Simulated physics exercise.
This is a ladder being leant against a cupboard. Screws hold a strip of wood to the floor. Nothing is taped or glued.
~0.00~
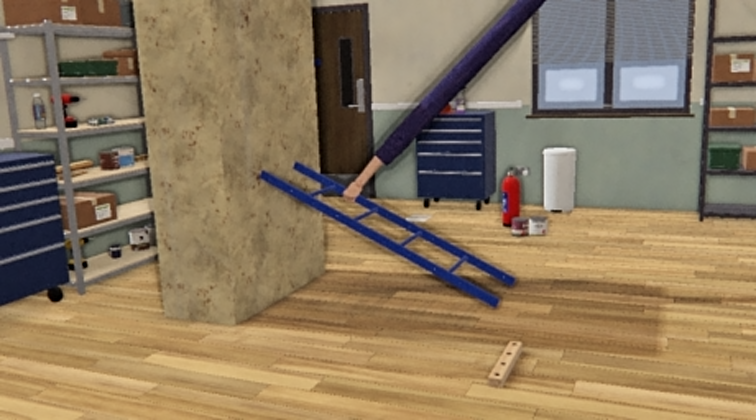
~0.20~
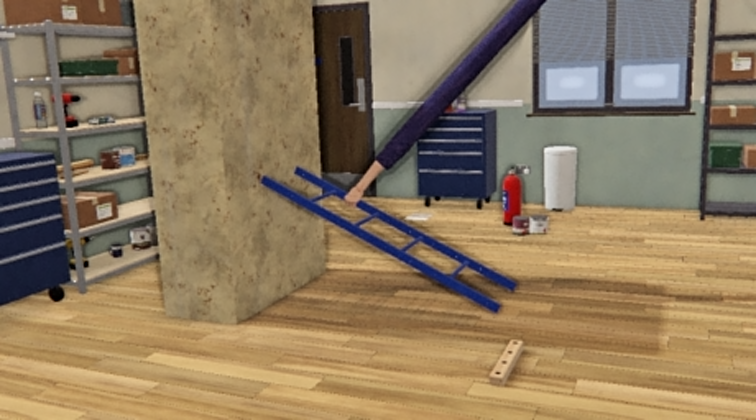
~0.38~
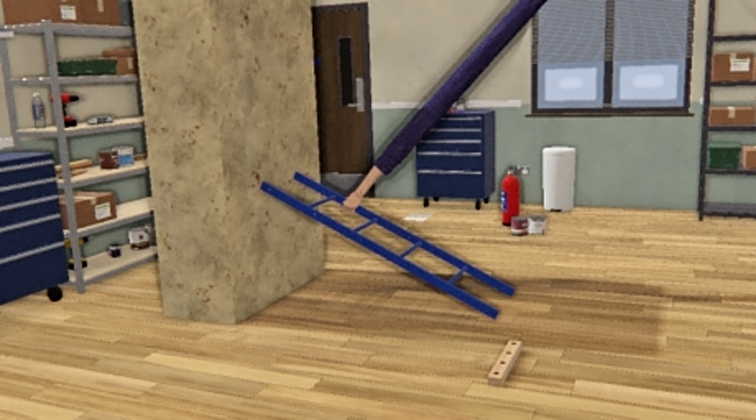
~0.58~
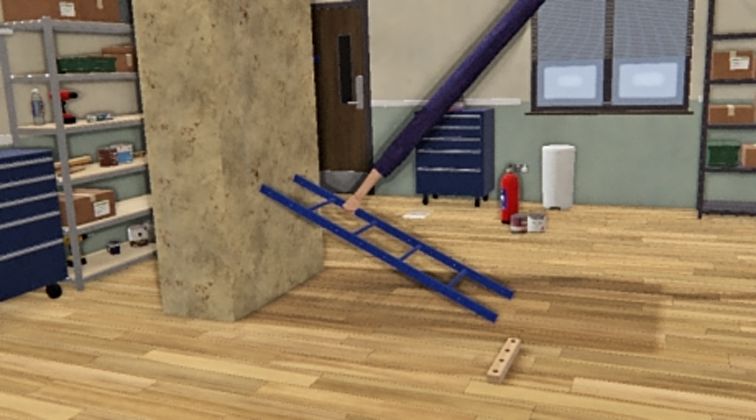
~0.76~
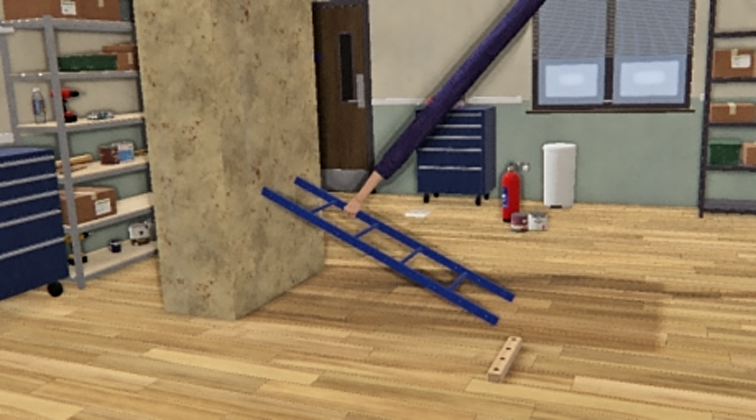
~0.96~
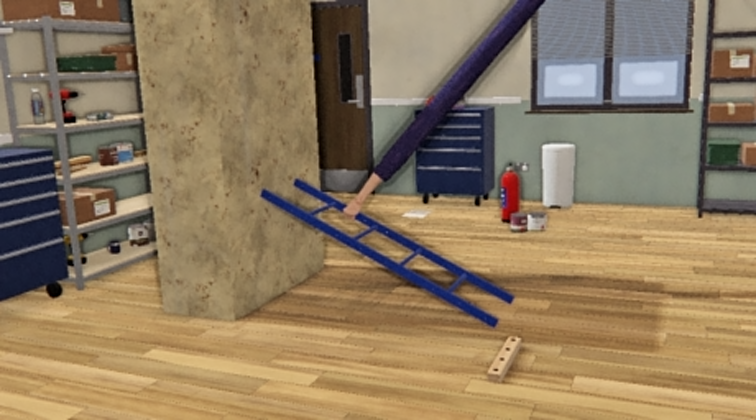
An arm in a dark purple sleeve reaches down from the top of a workshop, seen from slightly above, its hand on a blue ladder slanting beside a tall mottled beige block. Shelves and blue drawers stand left, a red extinguisher behind, and a wooden strip with holes lies on the plank floor. The hand lowers the tilted ladder very slightly, then keeps holding it, while the view barely shifts.
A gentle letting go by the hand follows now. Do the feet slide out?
Yes, they slide out.
After 1.18 s, blue ladder tipped 7° from how it was near (392, 261).
After 1.30 s, blue ladder tipped 20° from how it was near (398, 289).
After 1.48 s, blue ladder tipped 26° from how it was near (400, 294).
At rest (2.2 s), the blue ladder gives way at the feet, near (401, 300).
